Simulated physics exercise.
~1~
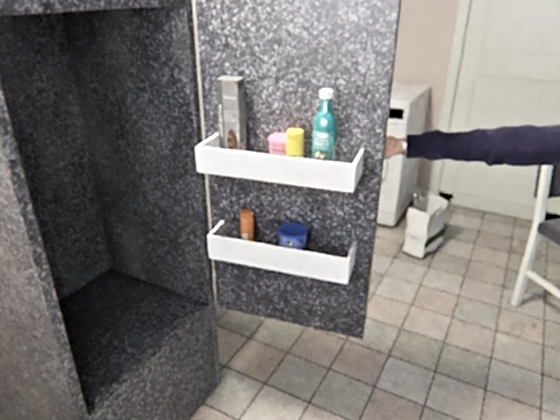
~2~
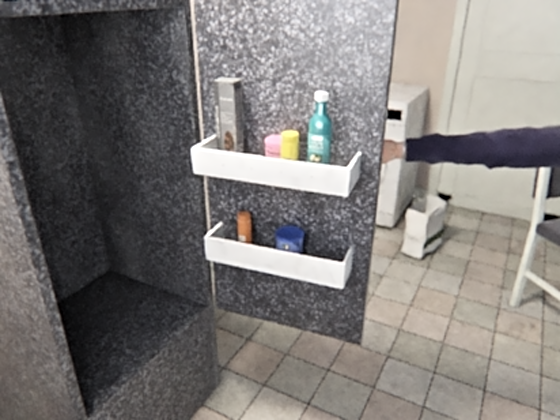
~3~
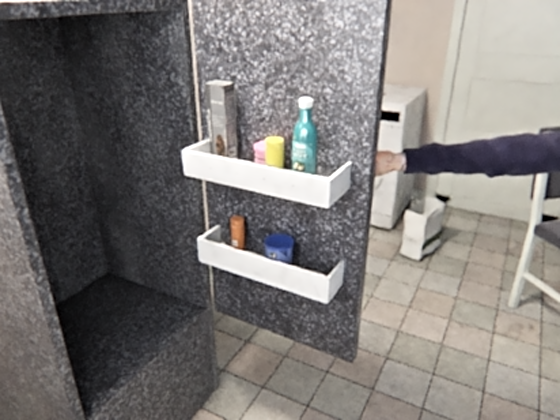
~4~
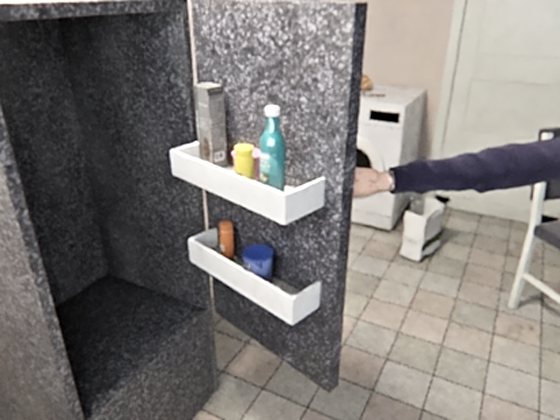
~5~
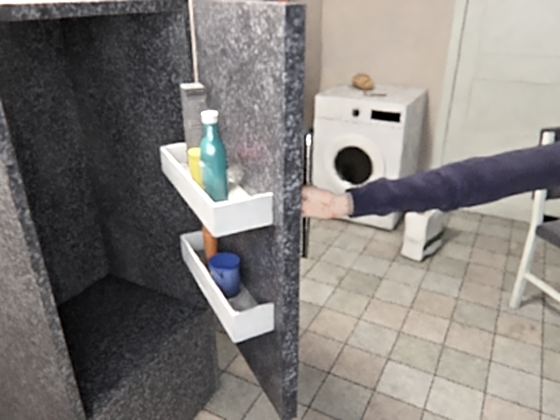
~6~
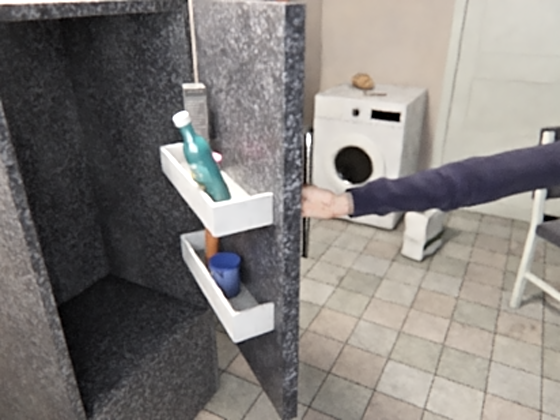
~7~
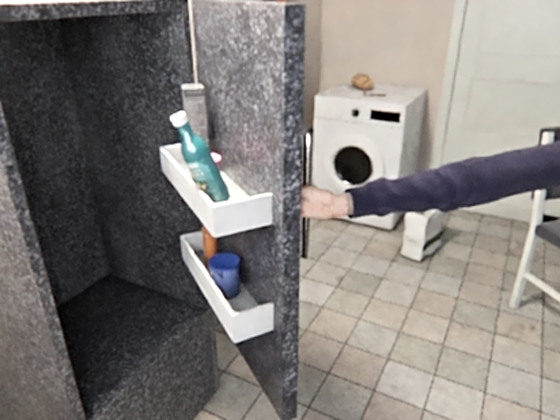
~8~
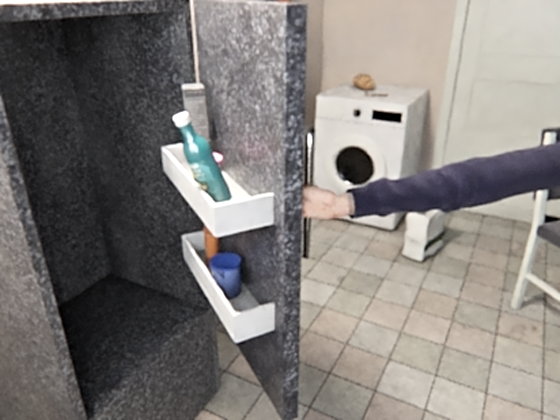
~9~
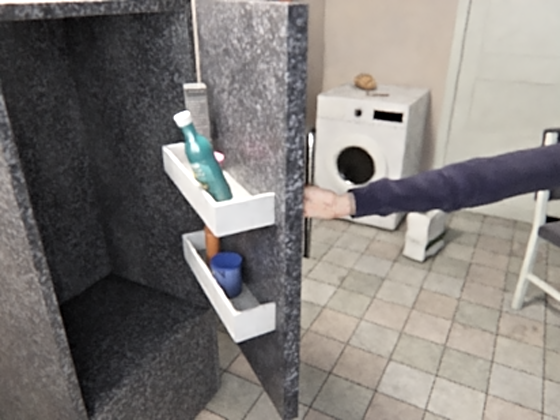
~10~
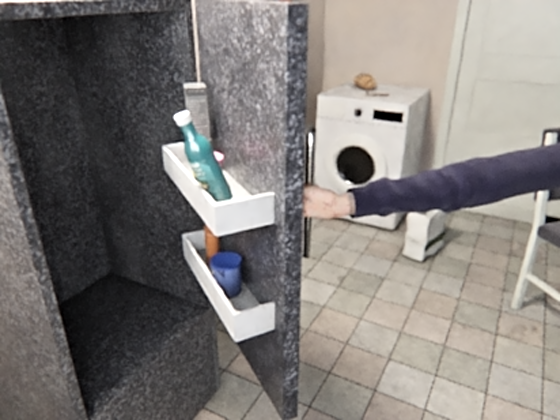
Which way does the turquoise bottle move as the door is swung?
The turquoise bottle moves to the left, carried along in the upper rack as the door swings.
